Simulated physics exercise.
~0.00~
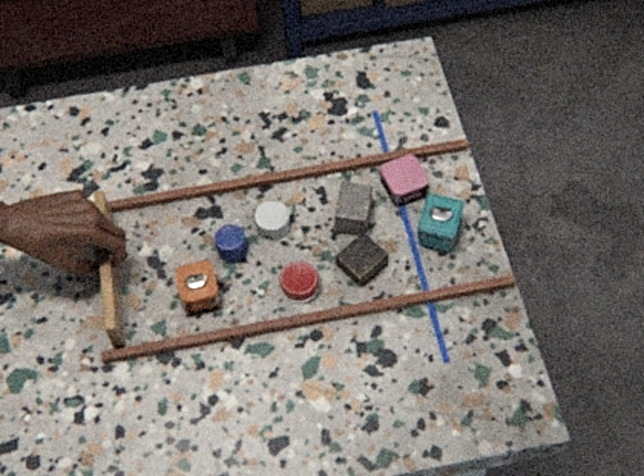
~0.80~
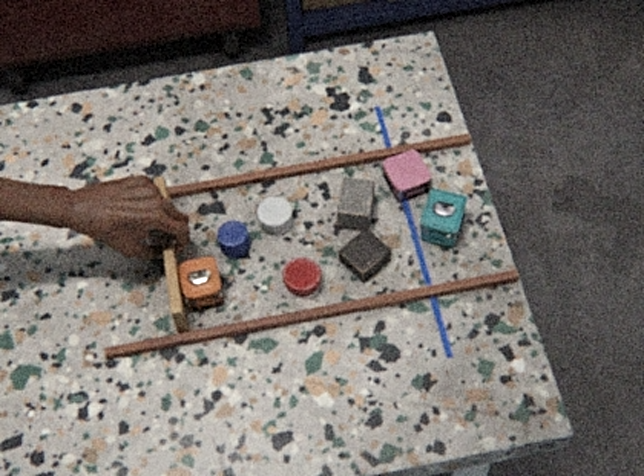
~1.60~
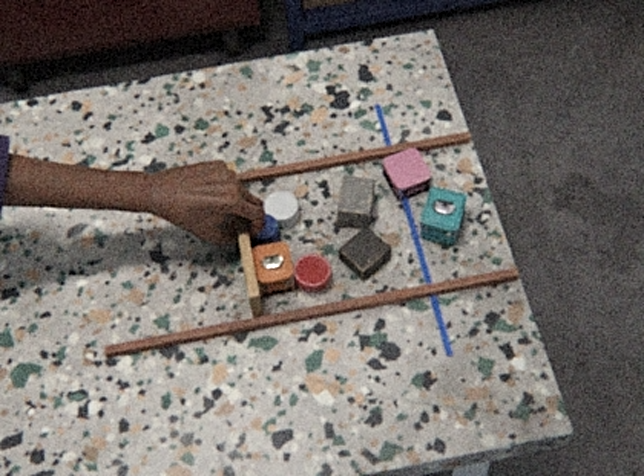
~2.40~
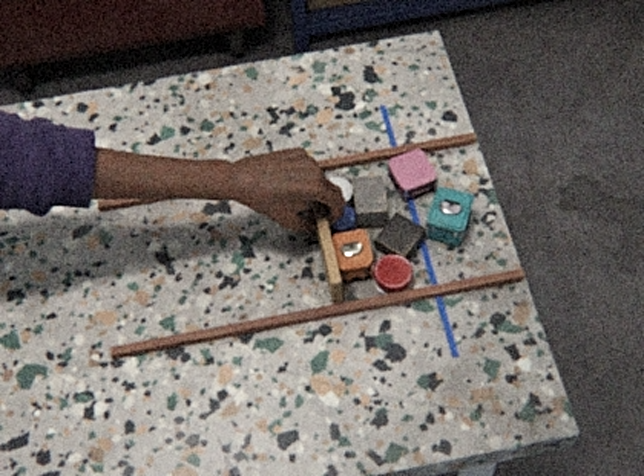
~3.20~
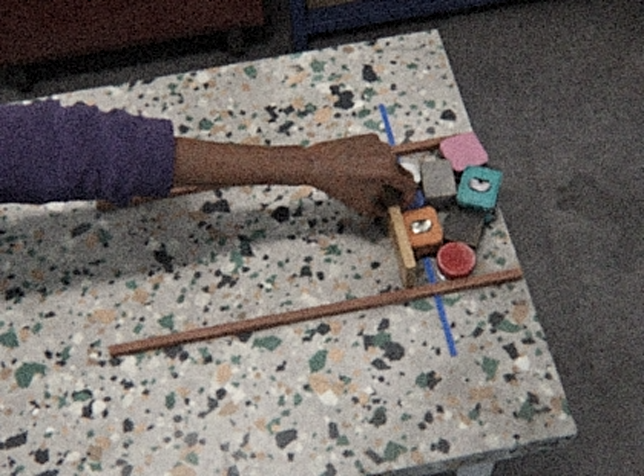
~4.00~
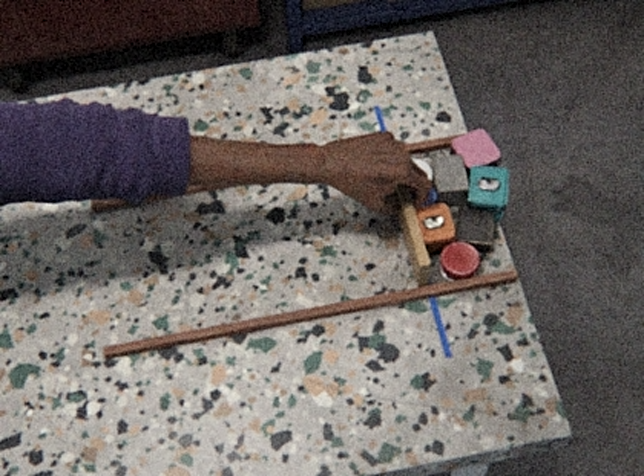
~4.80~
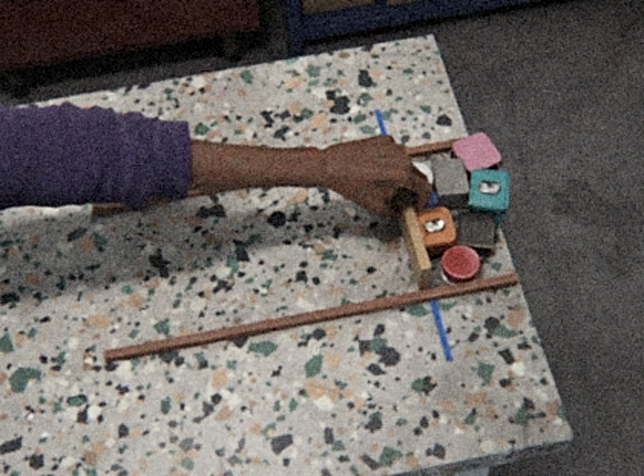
A hand slid a small upright wooden board rightward between two rails on a speckled table, gathering the loose blocks and round lids into a tight cluster and pushing them past the blue tape toward the table's end, where everything stopped without falling off.
